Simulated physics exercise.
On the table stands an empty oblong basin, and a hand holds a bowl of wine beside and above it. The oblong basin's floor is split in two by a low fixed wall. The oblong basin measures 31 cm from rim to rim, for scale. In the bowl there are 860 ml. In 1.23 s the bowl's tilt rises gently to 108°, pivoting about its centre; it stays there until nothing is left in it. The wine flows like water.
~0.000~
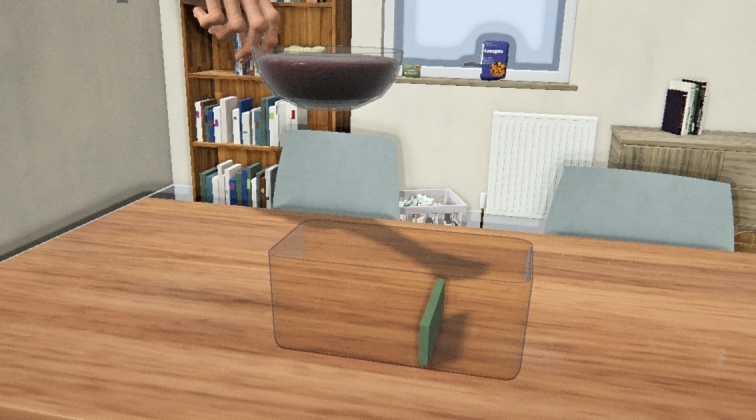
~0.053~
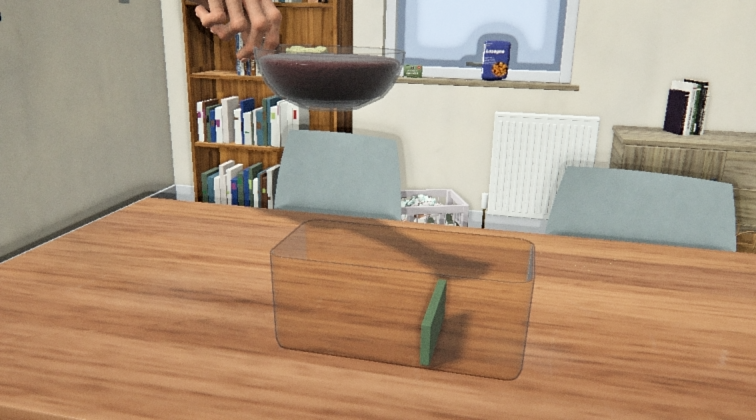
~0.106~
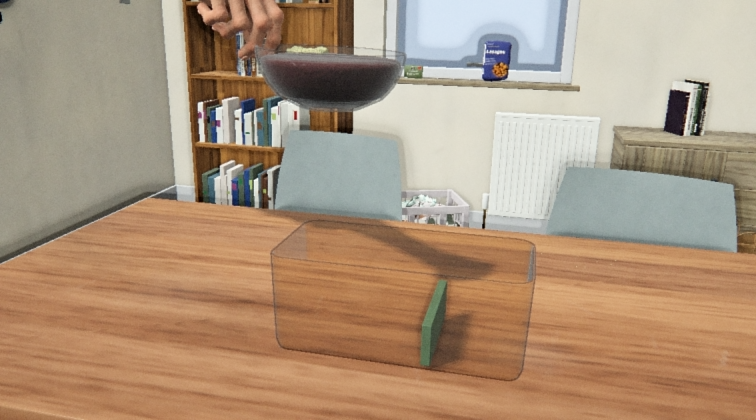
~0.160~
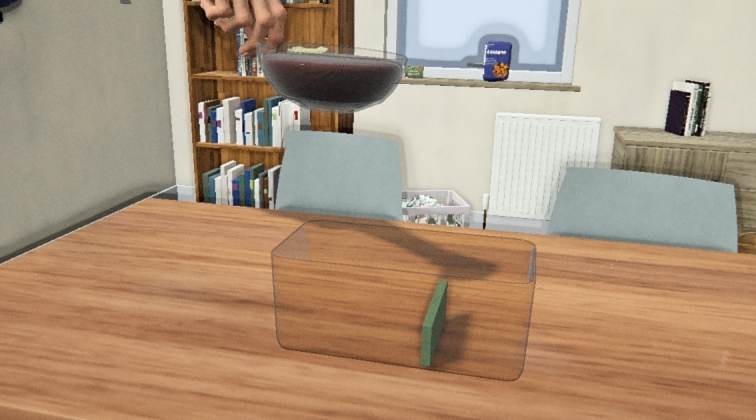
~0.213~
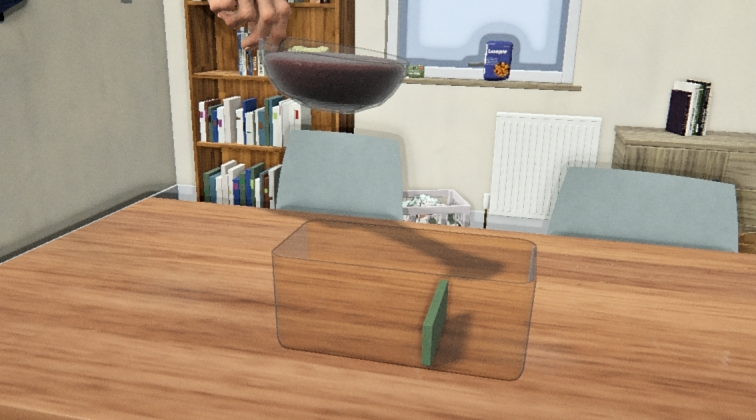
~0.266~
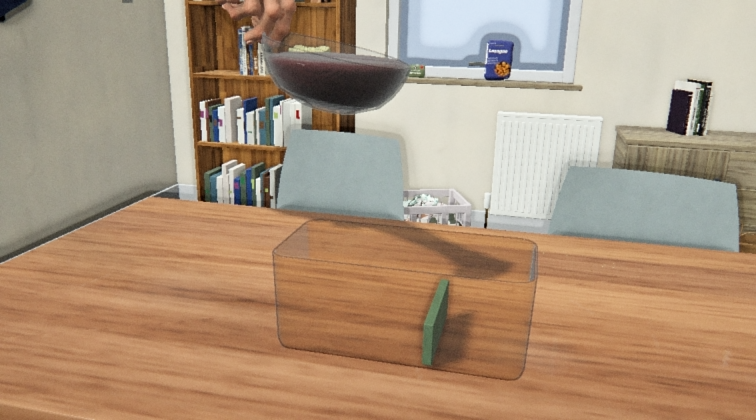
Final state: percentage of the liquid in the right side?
Approximately 71 %.
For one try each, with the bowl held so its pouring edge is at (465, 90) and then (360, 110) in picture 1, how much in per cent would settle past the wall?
It comes to 70 per cent, and then 5 per cent.
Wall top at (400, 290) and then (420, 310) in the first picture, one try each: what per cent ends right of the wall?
One try each: Around 90 percent and then around 65 percent.
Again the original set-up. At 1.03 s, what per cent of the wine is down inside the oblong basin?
I reckon close to 94 per cent.
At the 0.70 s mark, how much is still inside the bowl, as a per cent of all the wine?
About 28 percent.
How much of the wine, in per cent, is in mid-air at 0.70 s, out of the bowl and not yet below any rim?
It comes to roughly 46 per cent.
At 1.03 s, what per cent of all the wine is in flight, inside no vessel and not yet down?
Roughly 5 %.
Then, 0.70 s in, the tilt is 66° and 29 per cent is still to pour, 3 is left of the wall and 22 right of it.
Then, 1.03 s in, the tilt is 101° and 0 per cent is still to pour, 22 is left of the wall and 71 right of it.
Then, 1.36 s in, the tilt is 108° and 0 per cent is still to pour, 27 is left of the wall and 71 right of it.
Then, 1.73 s in, the tilt is 108° and 0 per cent is still to pour, 27 is left of the wall and 71 right of it.
Finally, 27 per cent lies left of the wall, 71 right of it and 2 outside.
